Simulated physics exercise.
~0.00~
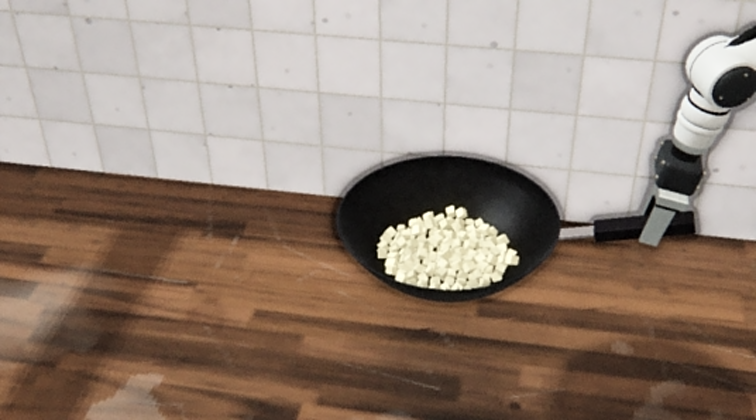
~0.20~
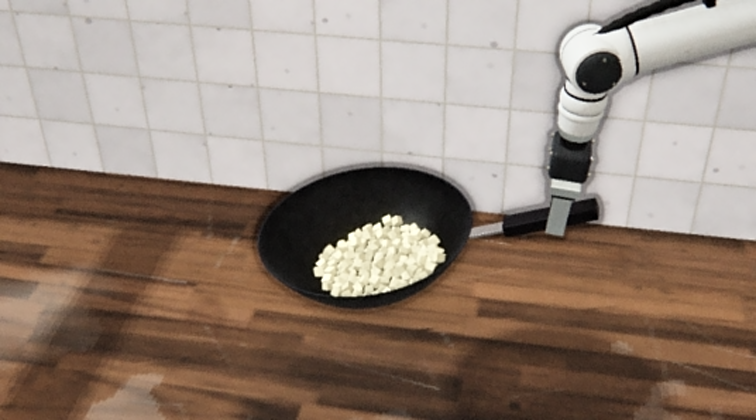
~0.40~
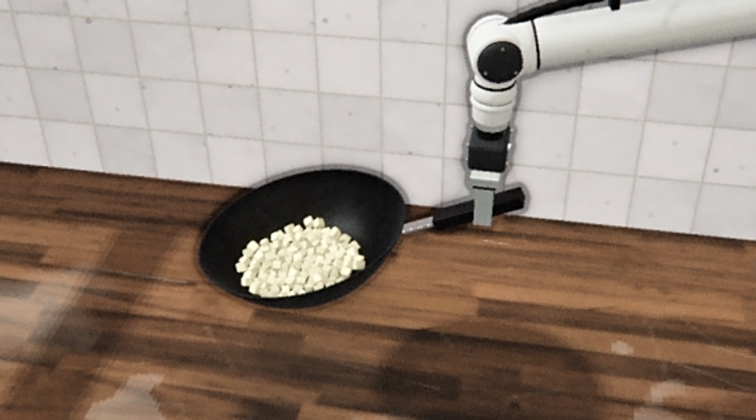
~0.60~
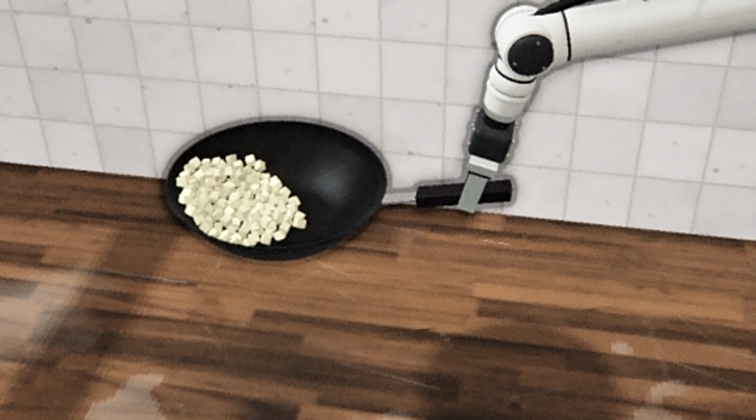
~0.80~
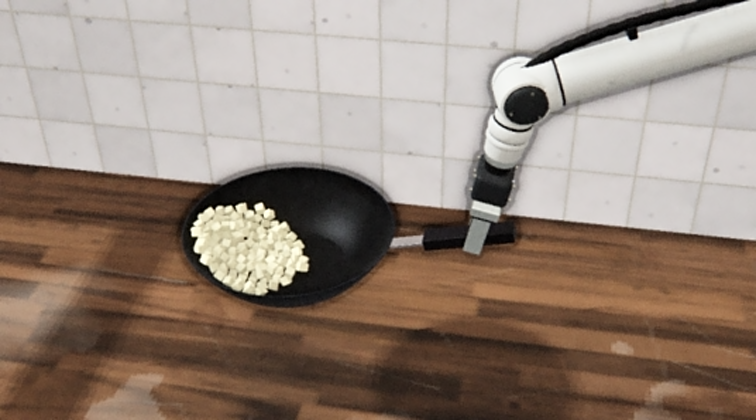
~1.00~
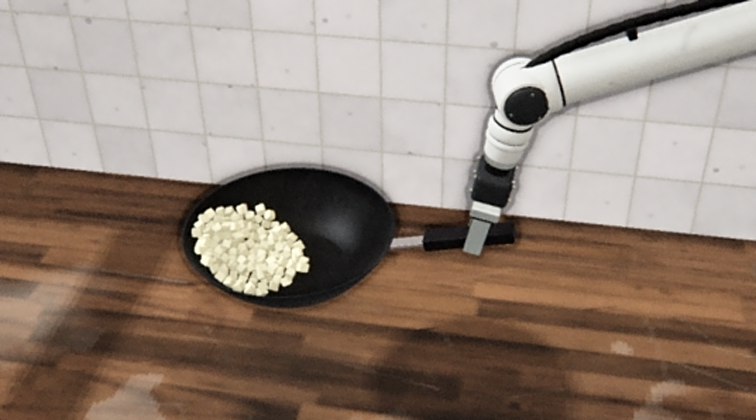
A robot arm slides a black wok left, lifts and lowers it, keeping the pale cubes inside.
